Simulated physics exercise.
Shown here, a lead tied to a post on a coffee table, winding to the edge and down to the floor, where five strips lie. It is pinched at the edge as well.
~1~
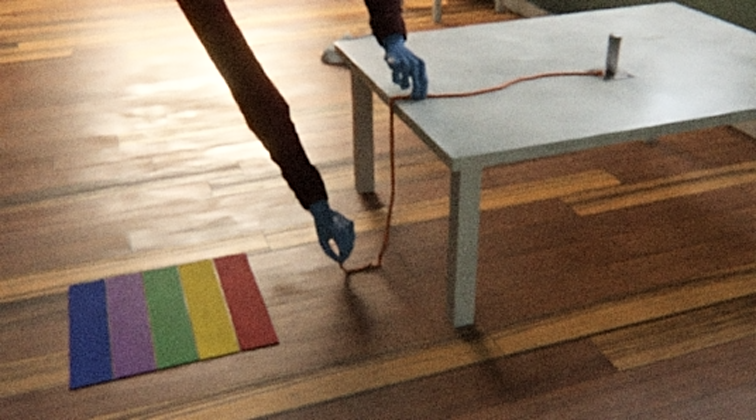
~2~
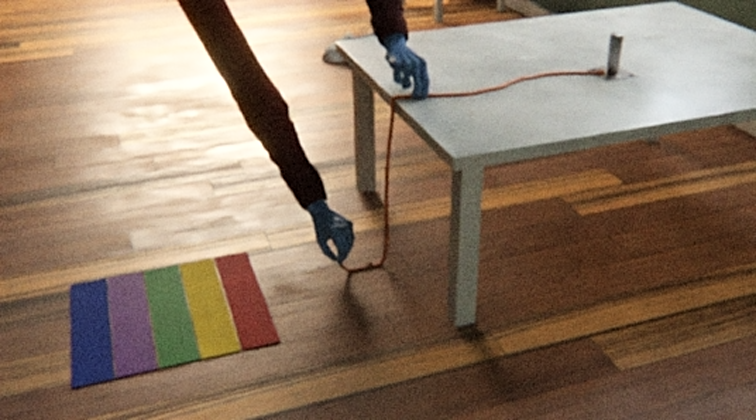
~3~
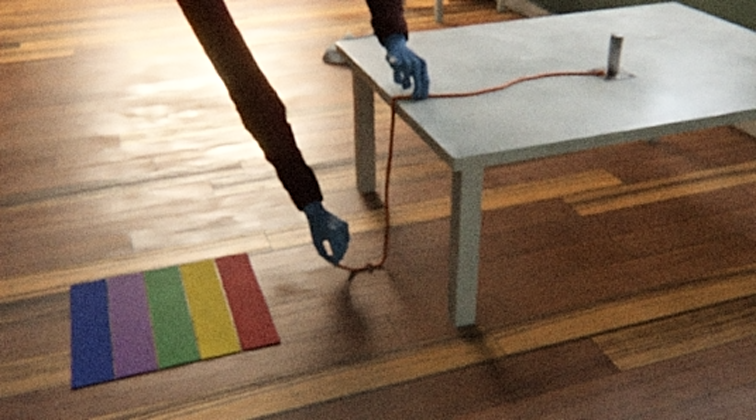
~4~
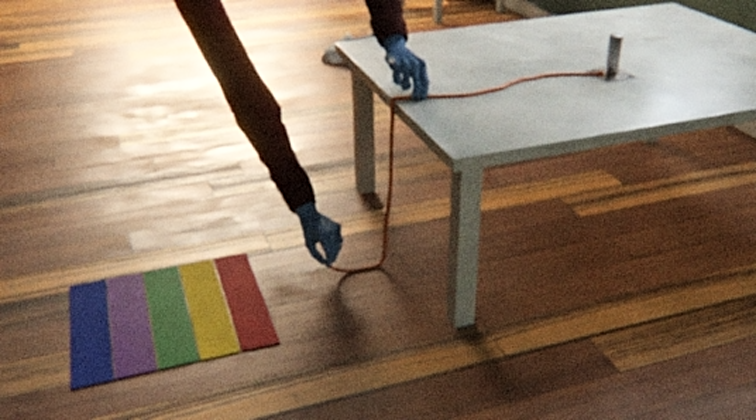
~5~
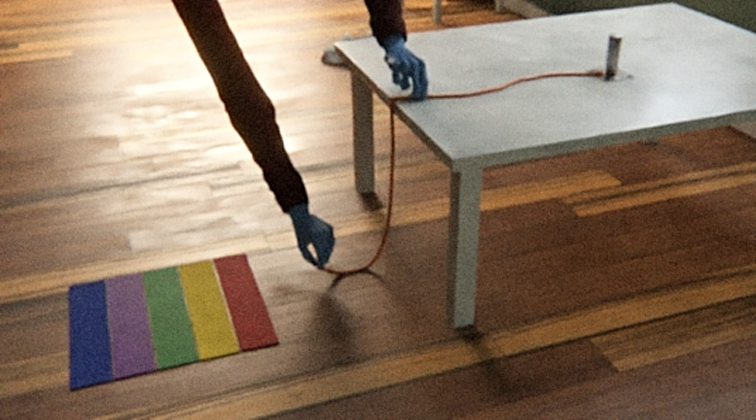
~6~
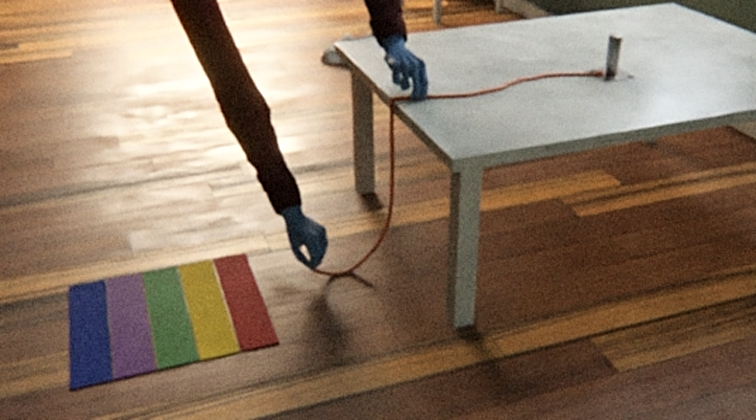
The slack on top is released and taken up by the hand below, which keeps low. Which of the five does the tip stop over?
Over yellow.
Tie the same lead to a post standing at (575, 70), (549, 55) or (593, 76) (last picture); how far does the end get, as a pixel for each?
The places are (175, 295), (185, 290) and (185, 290).
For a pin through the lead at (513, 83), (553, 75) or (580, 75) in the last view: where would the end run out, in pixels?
The places are (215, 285), (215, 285) and (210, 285).
Soon after, end near (282, 272); short of the strips.
After that, end near (237, 281); over red.
At the stop, end near (208, 287); over yellow. The end stops over the yellow strip.
